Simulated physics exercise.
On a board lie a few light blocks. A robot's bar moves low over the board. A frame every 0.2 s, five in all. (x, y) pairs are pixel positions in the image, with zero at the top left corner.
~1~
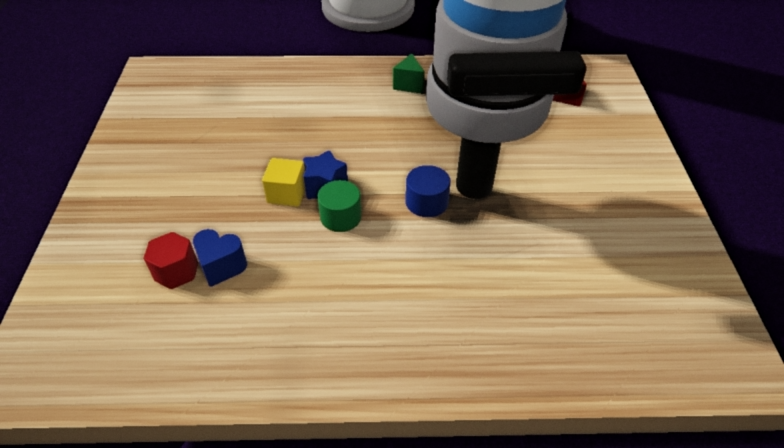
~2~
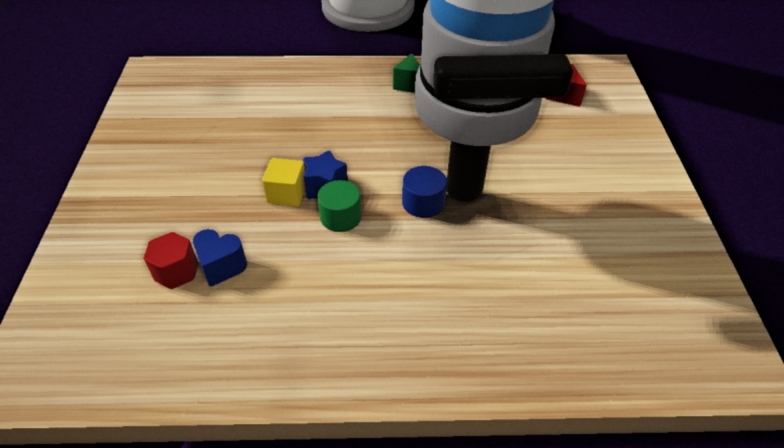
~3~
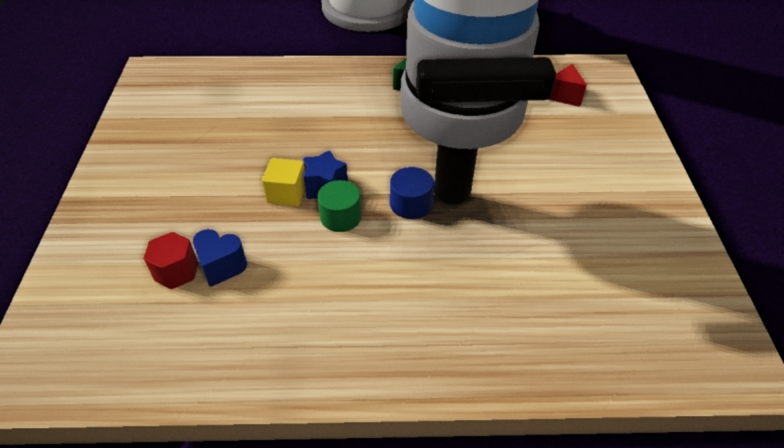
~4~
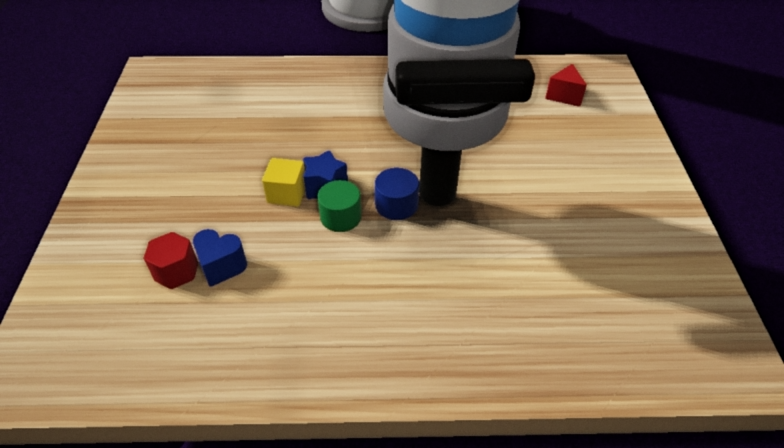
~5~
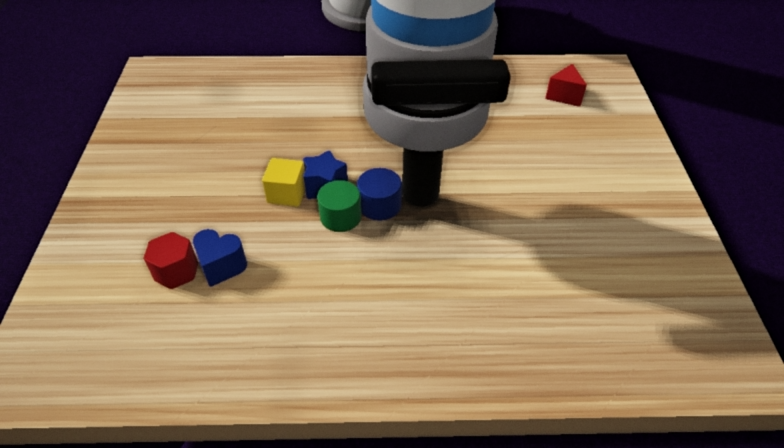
On a wooden board scattered with small coloured blocks, a robot arm's black bar pushed the blue cylinder steadily left until it was right beside the green cylinder, while the other blocks stayed put.
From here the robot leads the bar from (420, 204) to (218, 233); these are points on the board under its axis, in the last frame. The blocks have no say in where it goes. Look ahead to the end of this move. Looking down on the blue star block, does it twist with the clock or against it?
The block turns clockwise.
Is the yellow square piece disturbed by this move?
Well, the yellow square piece shifts from its place.
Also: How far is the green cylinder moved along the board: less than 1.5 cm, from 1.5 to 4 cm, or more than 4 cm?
Offset: Above 4 cm.
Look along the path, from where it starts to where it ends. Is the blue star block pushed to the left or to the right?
Heads right.
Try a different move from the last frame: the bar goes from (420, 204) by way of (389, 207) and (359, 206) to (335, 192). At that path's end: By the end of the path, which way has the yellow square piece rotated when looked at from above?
Seen from above, counterclockwise.
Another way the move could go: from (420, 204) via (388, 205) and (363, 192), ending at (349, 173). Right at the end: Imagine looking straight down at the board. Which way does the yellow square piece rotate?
Looking down, it rotates anti-clockwise.
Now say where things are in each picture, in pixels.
In the first picture, lower end of the bar (474, 186), tops of blocks, yellow square piece (283, 170), blue star block (323, 165), green cylinder (339, 194), blue cylinder (429, 179).
In the second picture, bar (464, 189), blue cylinder (425, 180).
In the third picture, bar (452, 192), blue cylinder (412, 181).
In the fourth picture, bar (438, 193), blue cylinder (397, 182).
In the fifth picture, bar (421, 194), yellow square piece (283, 170), blue star block (323, 165), green cylinder (339, 194), blue cylinder (380, 182).
What follows on the original path. One third of the way, bar (354, 204); yellow square piece (268, 166), turned 30° anticlockwise; blue star block (306, 155), turned 40° clockwise; green cylinder (282, 203); blue cylinder (316, 180).
Two thirds of the way, bar (285, 214); yellow square piece (248, 154), turned 65° anticlockwise; blue star block (302, 149), turned 75° clockwise; green cylinder (241, 210); blue cylinder (272, 174).
At the end, bar (215, 223); yellow square piece (247, 152), turned 65° anticlockwise; blue star block (302, 149), turned 75° clockwise; green cylinder (167, 221); blue cylinder (269, 174).
